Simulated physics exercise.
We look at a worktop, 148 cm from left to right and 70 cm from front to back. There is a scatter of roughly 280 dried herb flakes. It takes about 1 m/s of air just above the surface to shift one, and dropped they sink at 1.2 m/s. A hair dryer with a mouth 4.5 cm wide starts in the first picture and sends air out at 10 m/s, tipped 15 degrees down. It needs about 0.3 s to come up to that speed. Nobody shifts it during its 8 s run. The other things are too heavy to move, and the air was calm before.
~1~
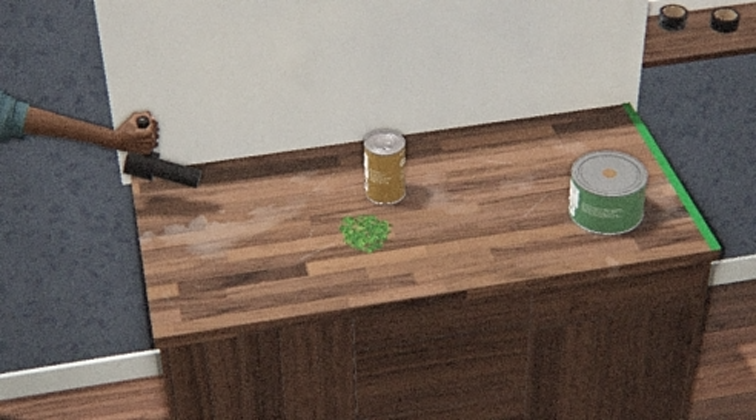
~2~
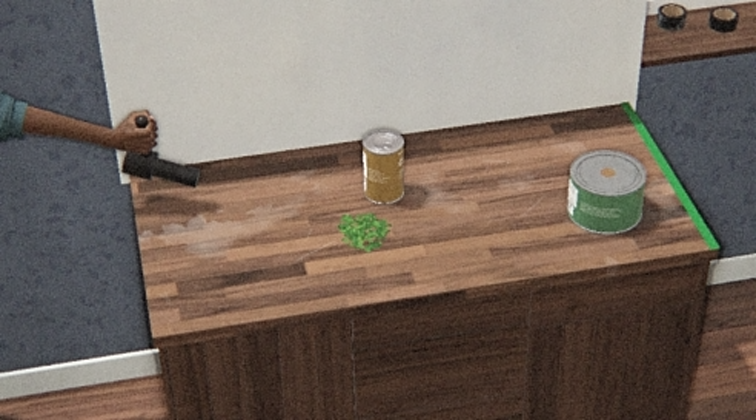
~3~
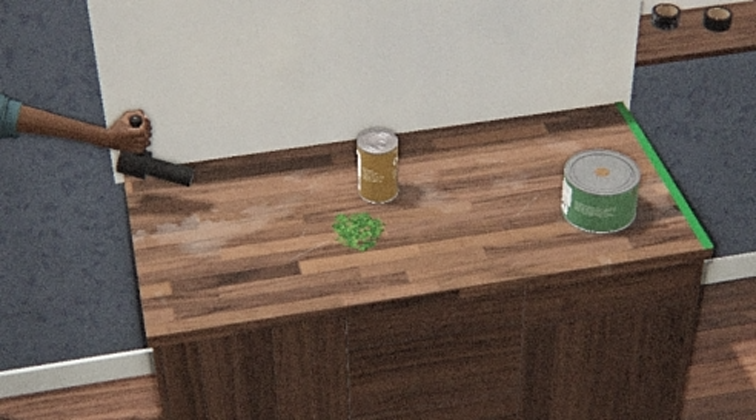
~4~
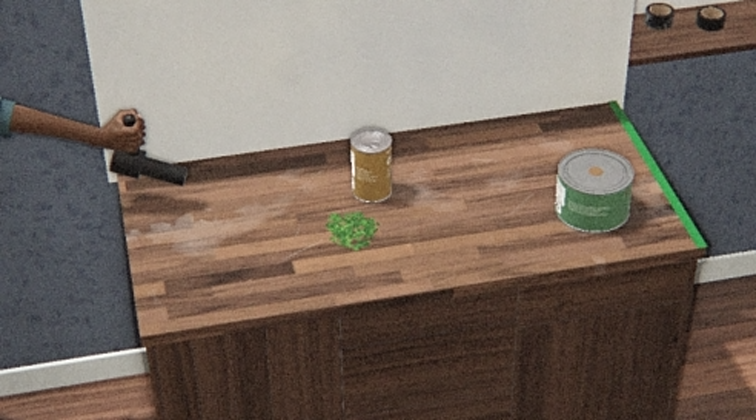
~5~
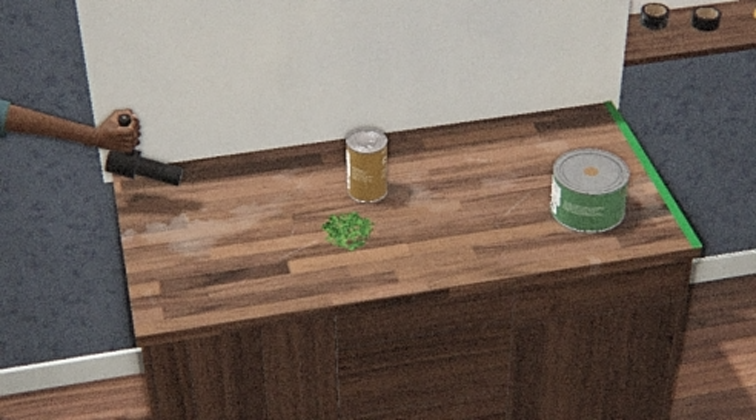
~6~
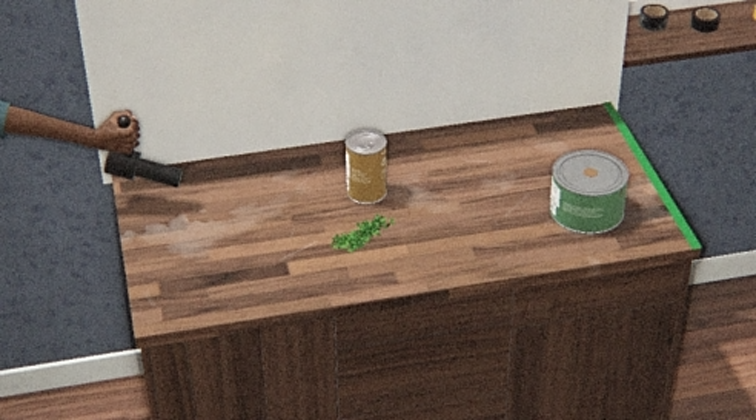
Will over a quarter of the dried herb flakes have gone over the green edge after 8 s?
As for a quarter going over the green edge: No.
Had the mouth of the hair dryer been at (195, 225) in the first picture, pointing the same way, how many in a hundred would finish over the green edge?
Then about 70 %.
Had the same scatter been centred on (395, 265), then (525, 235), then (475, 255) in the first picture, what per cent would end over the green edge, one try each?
In that order: 0 %, 5 %, 0 %.
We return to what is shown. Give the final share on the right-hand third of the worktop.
About 0 %.
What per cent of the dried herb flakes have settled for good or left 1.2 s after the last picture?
About 100 %.
Then, 1.2 s after the last picture, 0 % are over the green edge; 100 % have settled or left.
Then, 2.2 s after the last picture, 0 % are over the green edge; 100 % have settled or left.
Then, 4.1 s after the last picture, 0 % are over the green edge; 100 % have settled or left.
Then, 7.7 s after the last picture, at the end, 0 % are over the green edge.
